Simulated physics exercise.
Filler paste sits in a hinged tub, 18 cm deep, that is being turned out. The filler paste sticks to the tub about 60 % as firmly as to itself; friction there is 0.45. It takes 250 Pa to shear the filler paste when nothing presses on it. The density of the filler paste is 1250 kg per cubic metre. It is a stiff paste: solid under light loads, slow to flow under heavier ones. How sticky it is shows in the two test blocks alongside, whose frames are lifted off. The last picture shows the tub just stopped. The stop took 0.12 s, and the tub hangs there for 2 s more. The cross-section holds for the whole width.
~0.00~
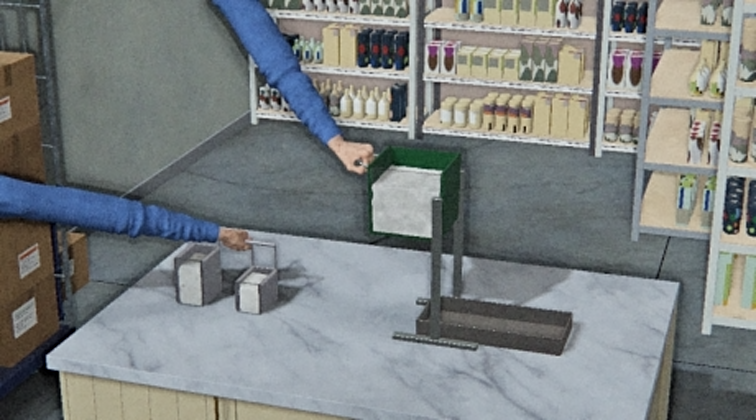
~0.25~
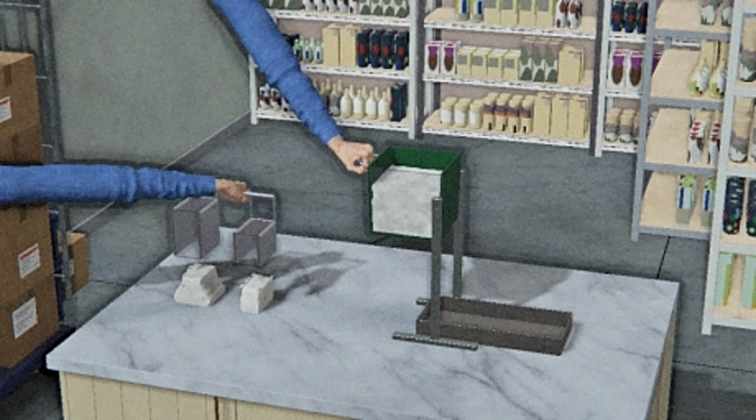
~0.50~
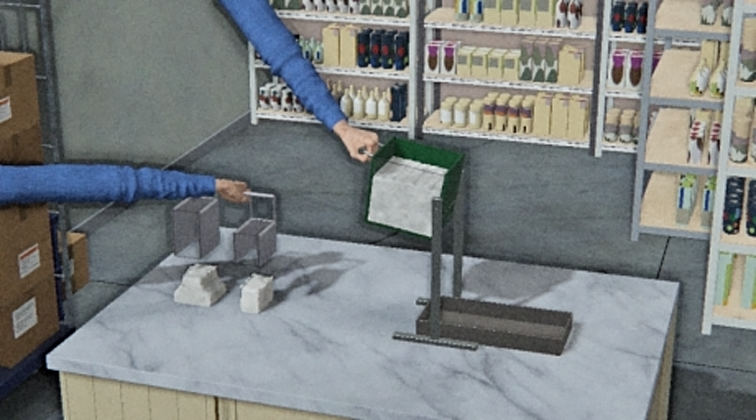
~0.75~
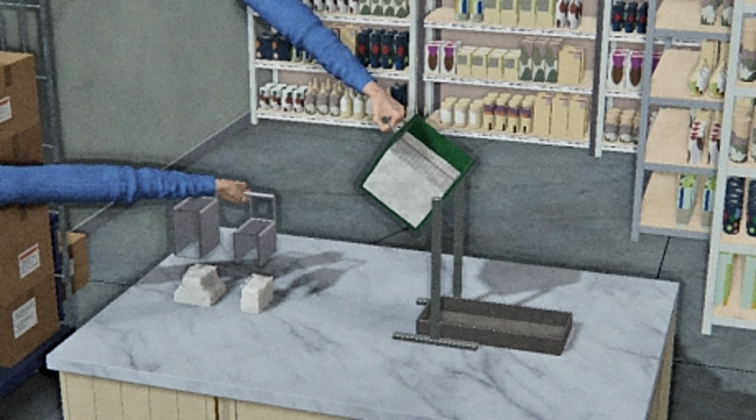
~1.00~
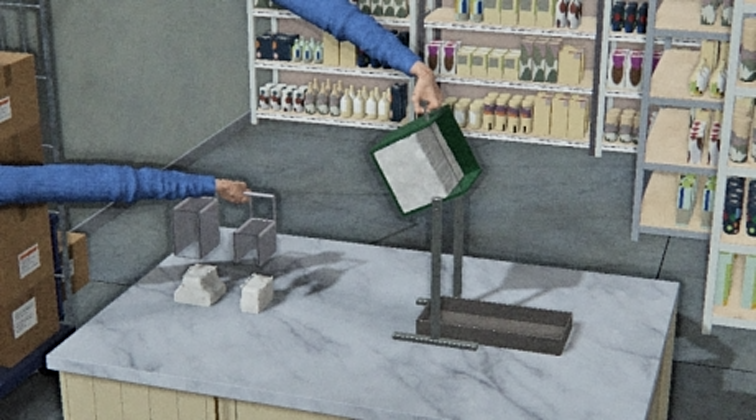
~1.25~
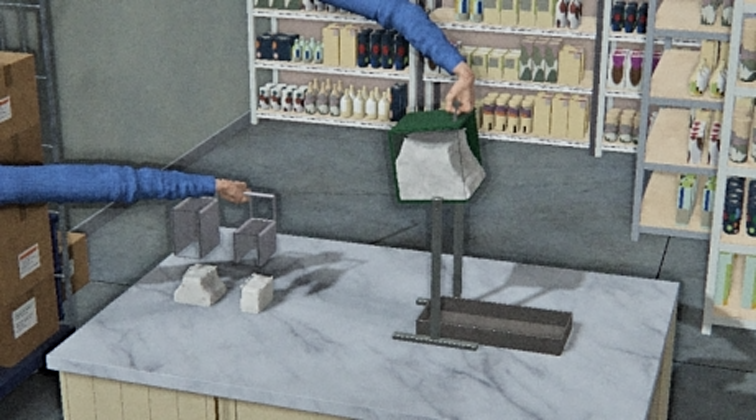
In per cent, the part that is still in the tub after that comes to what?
About 62 %.
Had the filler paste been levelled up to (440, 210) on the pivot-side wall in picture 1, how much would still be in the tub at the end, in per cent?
Then about 100 %.
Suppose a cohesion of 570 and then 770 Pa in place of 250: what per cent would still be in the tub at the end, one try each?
In that order: 100 %, 100 %.
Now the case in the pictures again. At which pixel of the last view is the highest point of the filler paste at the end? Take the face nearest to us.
Around (435, 168).
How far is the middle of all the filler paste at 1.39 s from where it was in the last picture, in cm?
Roughly 3 cm.
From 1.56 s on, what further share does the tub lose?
Some 6 per cent.
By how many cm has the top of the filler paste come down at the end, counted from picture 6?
About 6 cm.
After 1.39 s, the tub is at 82 degrees and holds 87 %.
After 1.56 s, the tub is at 82 degrees and holds 68 %.
After 1.73 s, the tub is at 82 degrees and holds 62 %.
After 1.90 s, the tub is at 82 degrees and holds 62 %.
After 3.25 s, the tub is at 82 degrees and holds 62 %.
